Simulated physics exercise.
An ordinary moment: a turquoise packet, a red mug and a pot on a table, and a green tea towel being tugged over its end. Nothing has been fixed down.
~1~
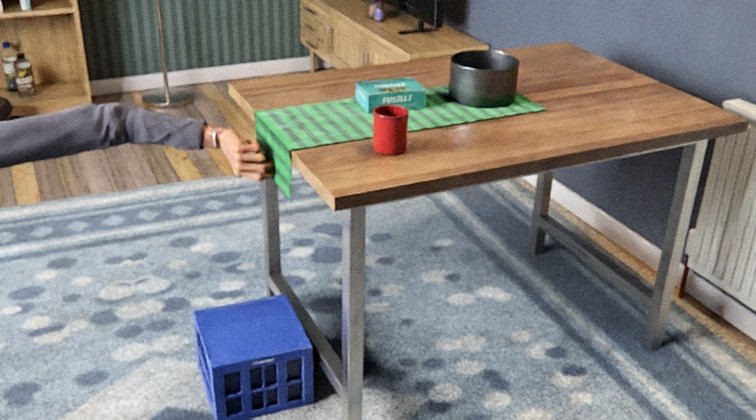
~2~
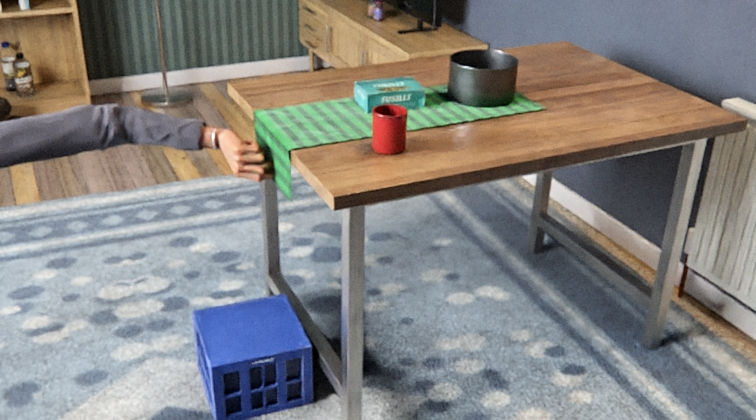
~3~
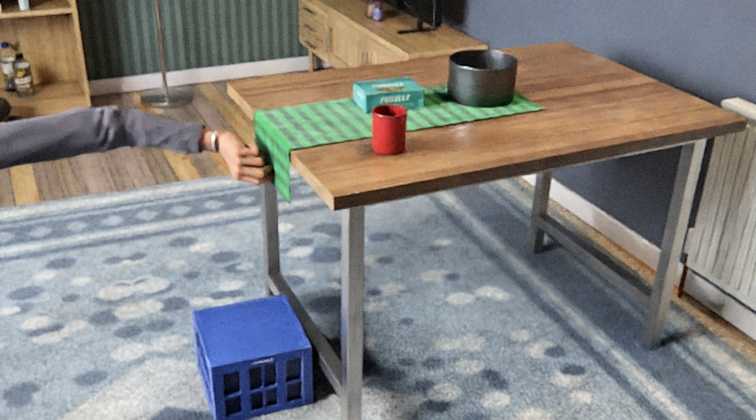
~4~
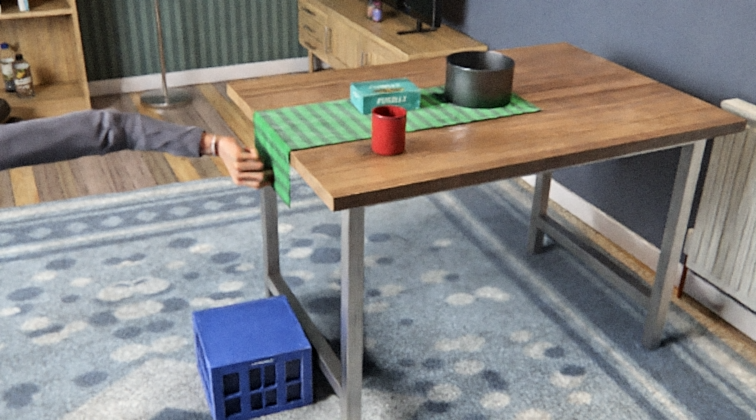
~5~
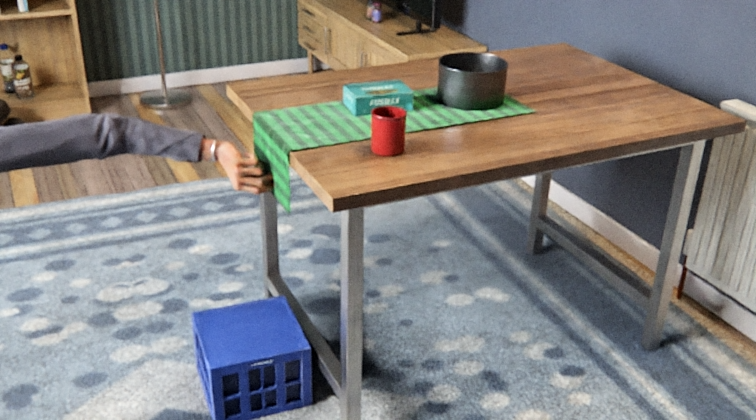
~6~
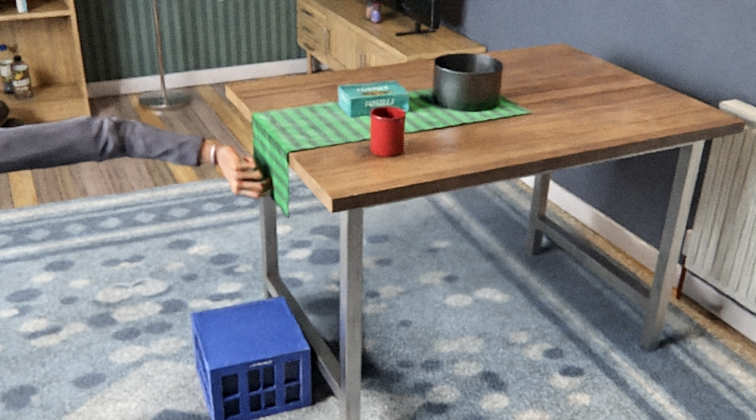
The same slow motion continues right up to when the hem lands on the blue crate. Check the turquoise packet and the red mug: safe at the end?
Turquoise packet no; red mug yes.
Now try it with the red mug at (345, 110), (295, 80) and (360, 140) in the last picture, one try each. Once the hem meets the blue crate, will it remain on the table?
Try one, it goes off the side; try two, it stays up; try three, it stays up.
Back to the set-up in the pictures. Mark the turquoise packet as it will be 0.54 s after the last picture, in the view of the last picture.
At that time it is near pixel (345, 103).
Then, 0.54 s after the last picture, hem going down; packet carried along near (345, 103); mug unmoved.
Then, 1.40 s after the last picture, hem going down; packet carried along near (298, 109); mug unmoved.
Then, 2.24 s after the last picture, hem going down; packet down below near (222, 269); mug unmoved.
At rest, hem on the crate; packet down below near (220, 295); mug unmoved. The turquoise packet goes over the edge and the red mug keeps clear of the edge.
